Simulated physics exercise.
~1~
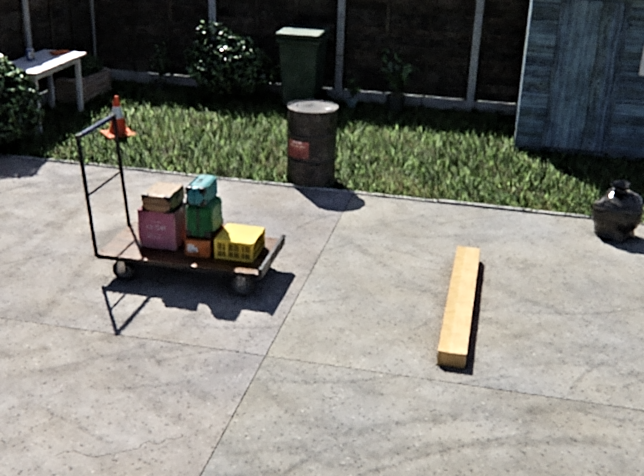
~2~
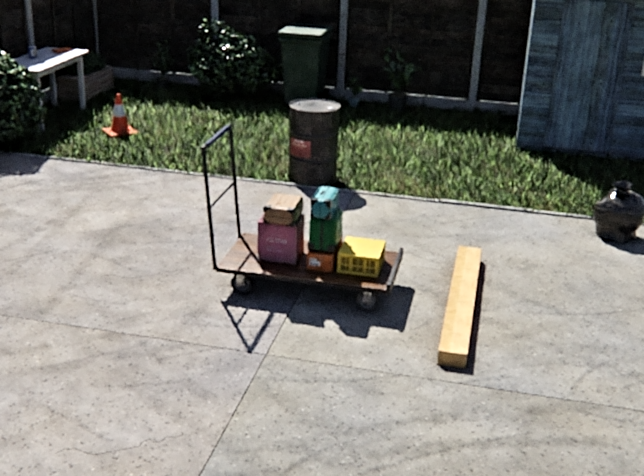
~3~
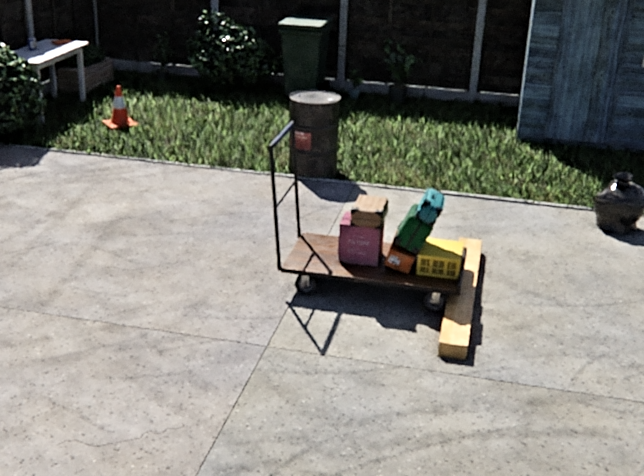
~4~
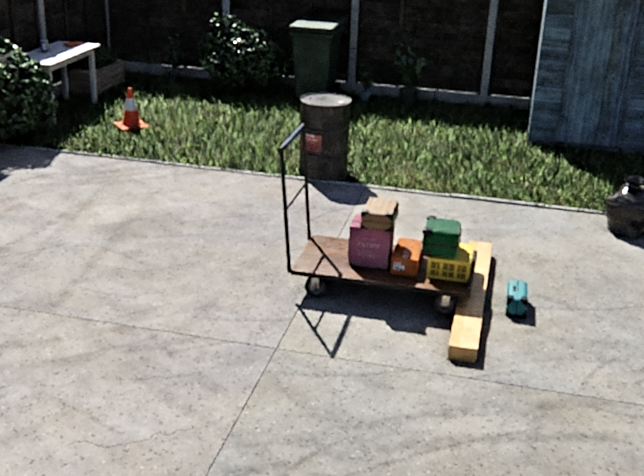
A flatbed trolley stacked with boxes and cases rolled right across a concrete yard and stopped against a wooden beam, tipping the green case onto the yellow crate, while the teal one on top tumbled off and landed beyond the beam.
